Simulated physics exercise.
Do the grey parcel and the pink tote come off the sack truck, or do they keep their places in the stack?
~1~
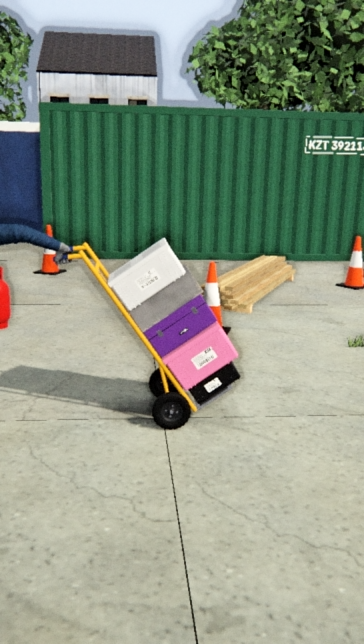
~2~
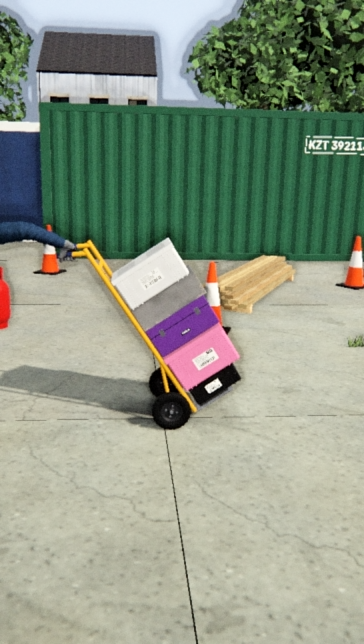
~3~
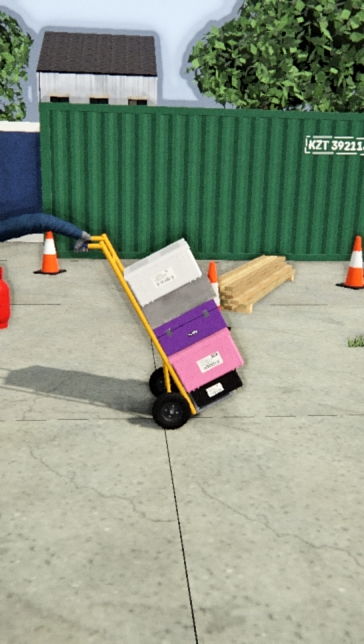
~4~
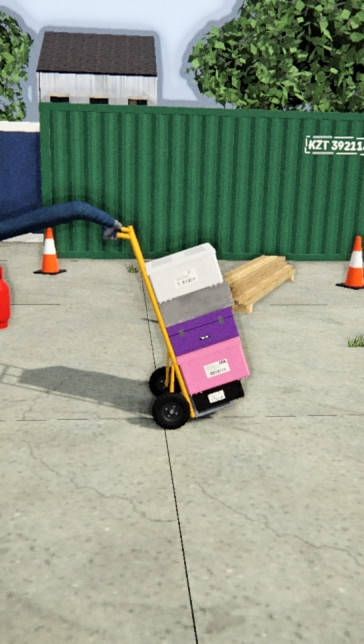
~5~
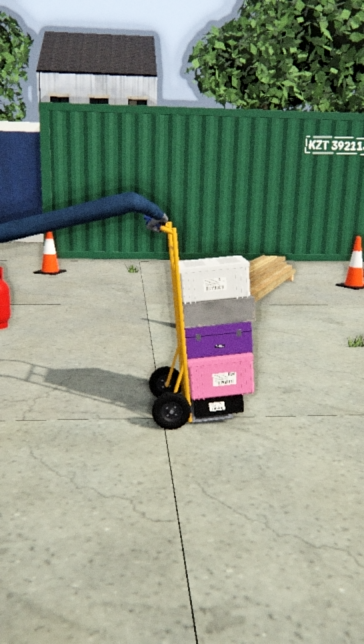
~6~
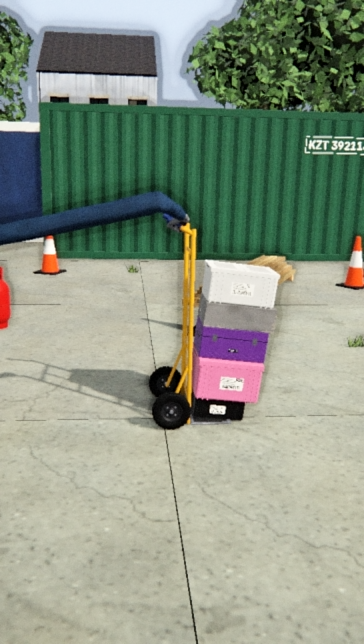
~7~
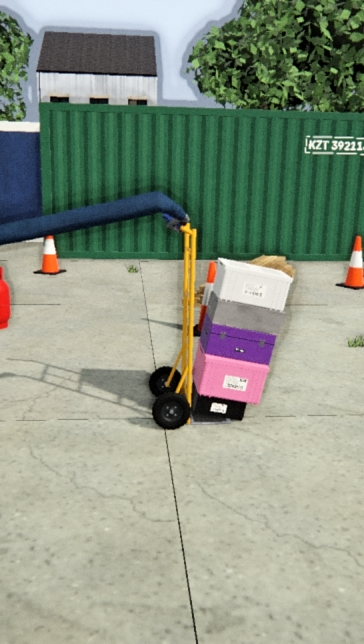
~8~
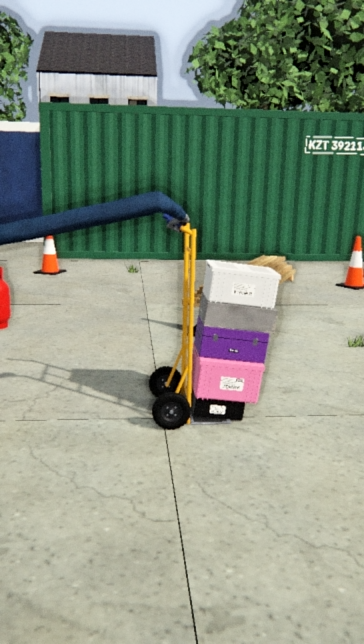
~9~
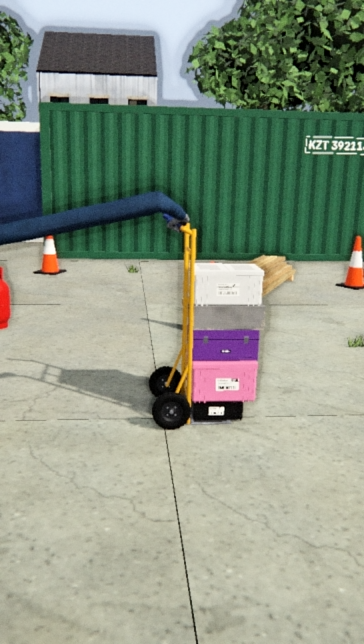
Both the grey parcel and the pink tote keep their places. They tip to the right with the stack and then settle back.
A blue-sleeved arm swinging a loaded yellow sack truck upright, the stacked boxes tipping right, then settling back in place.
